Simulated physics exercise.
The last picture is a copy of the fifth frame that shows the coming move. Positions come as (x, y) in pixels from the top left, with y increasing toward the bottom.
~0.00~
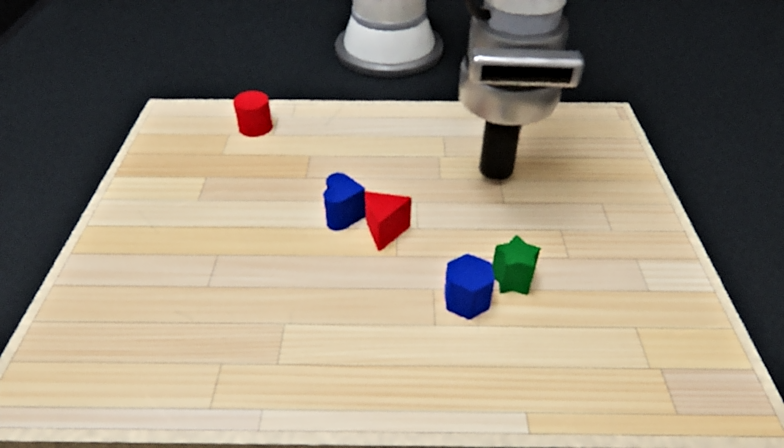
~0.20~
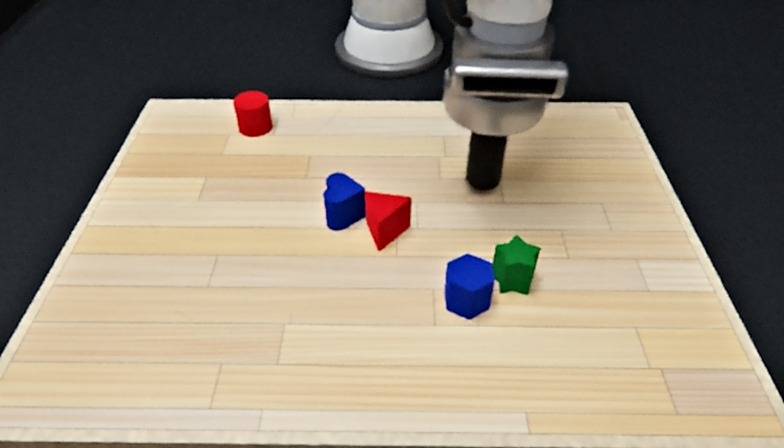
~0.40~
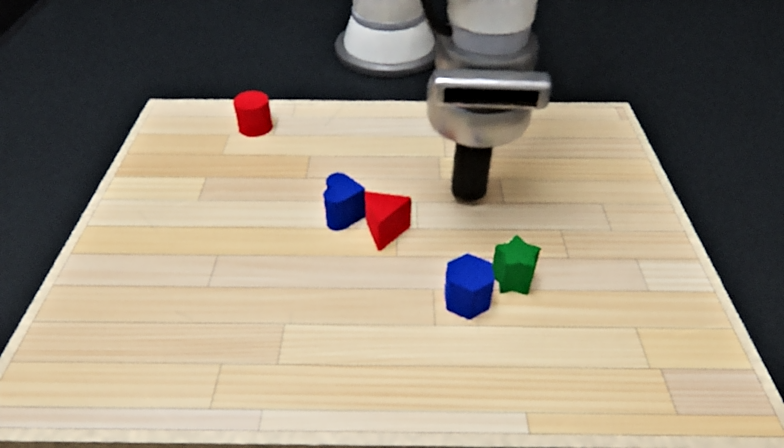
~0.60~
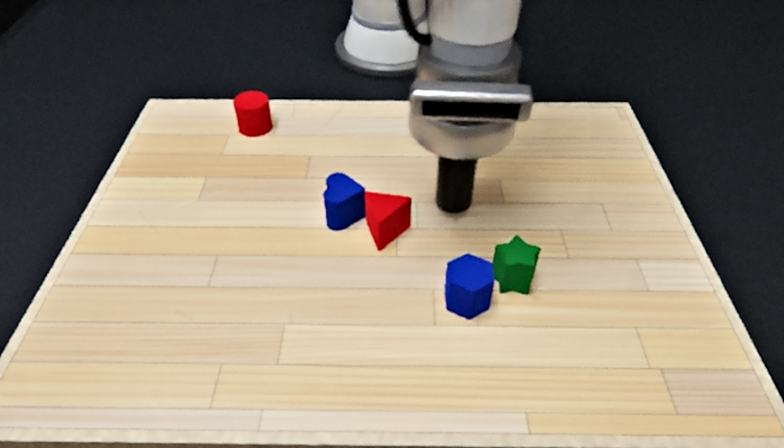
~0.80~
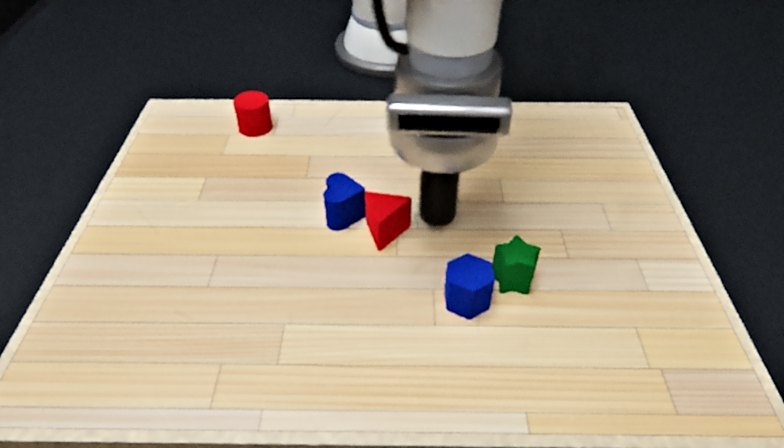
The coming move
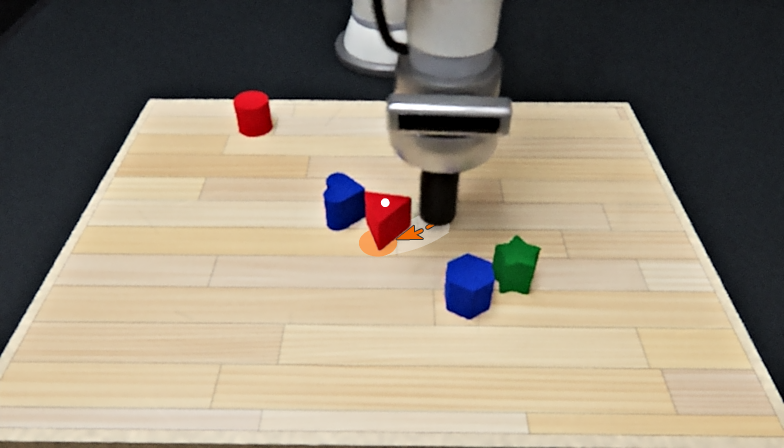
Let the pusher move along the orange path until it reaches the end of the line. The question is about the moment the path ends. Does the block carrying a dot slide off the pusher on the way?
No, that is not what happens.
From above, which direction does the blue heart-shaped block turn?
Viewed from overhead, the blue heart-shaped block winds up turned clockwise.
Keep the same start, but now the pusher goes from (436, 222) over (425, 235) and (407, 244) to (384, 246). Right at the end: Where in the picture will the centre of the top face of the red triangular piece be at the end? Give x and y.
When the path ends, it will be at (358, 198).
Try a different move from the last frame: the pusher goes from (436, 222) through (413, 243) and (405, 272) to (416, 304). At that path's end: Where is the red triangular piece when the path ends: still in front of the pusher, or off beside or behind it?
It is gone from the front.
Path on the board, from (436, 222) over (410, 235) to (378, 242); the dot is on the red triangular piece.
What follows on the original path. Halfway along, pusher (410, 227); blue heart-shaped block (334, 186); red triangular piece (363, 208).
At the end, pusher (378, 234); blue heart-shaped block (330, 185), turned 20° clockwise; red triangular piece (329, 214), turned 15° clockwise; blue six-sided block in place.
